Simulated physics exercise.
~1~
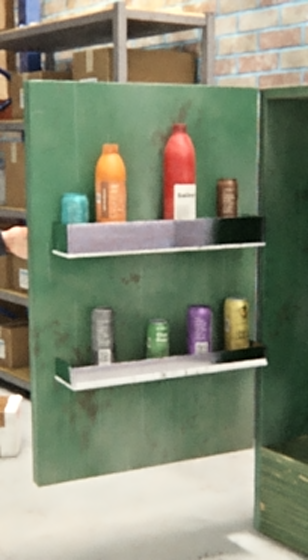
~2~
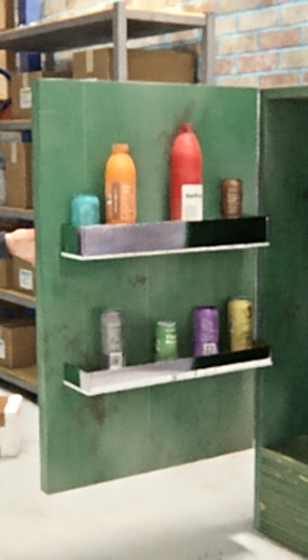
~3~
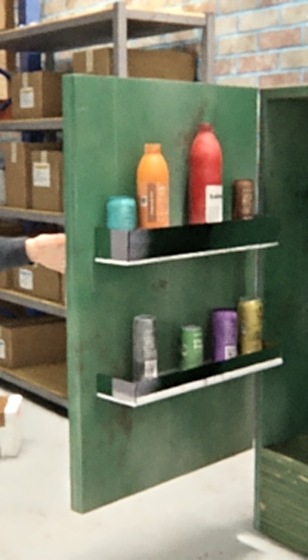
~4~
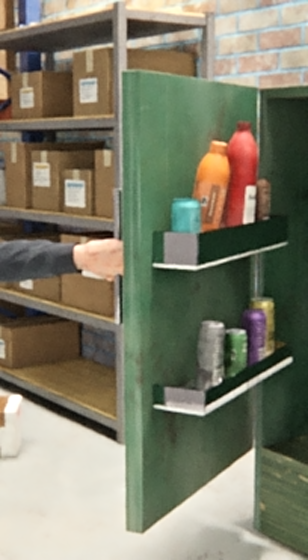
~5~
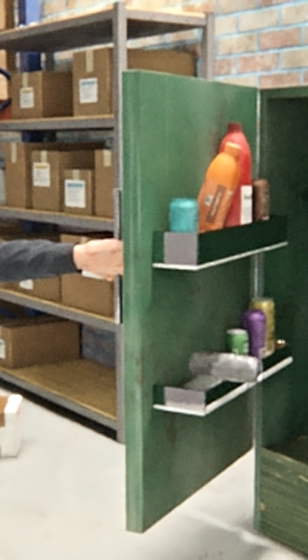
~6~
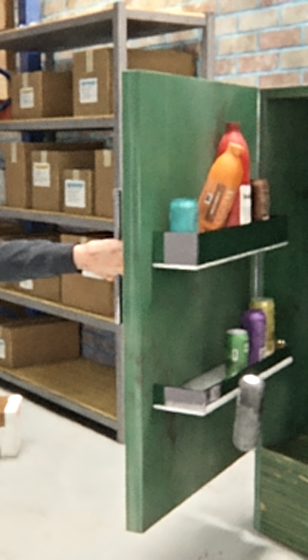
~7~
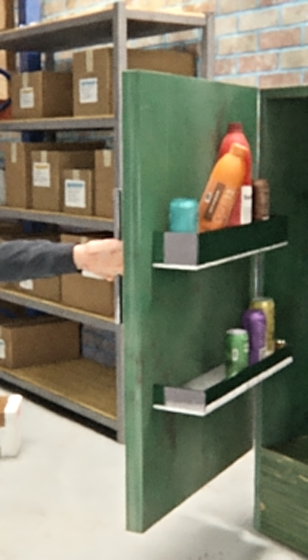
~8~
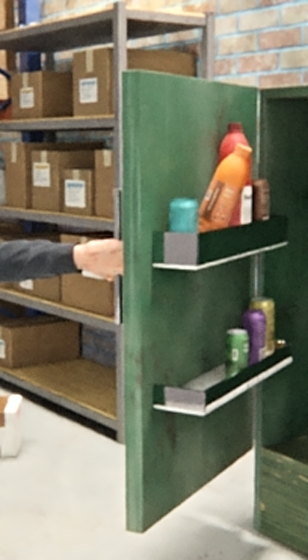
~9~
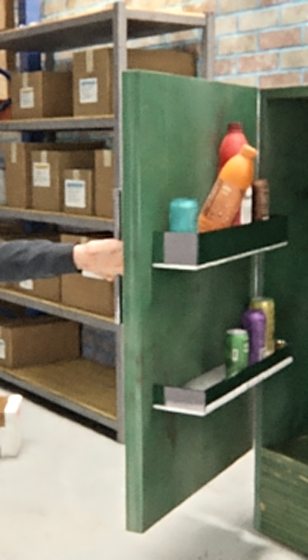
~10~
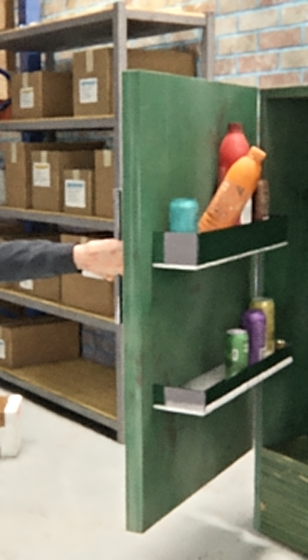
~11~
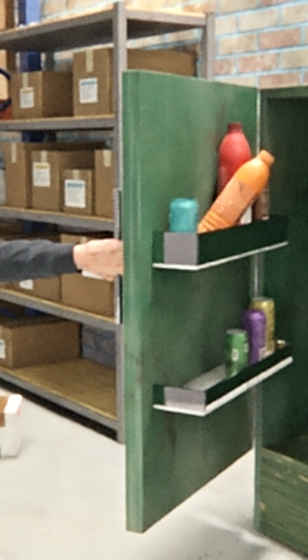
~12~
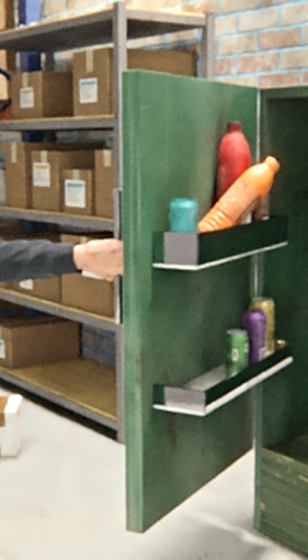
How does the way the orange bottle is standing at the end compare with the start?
At the start the orange bottle stands upright in the upper rack, but at the end it is leaning over to the right.
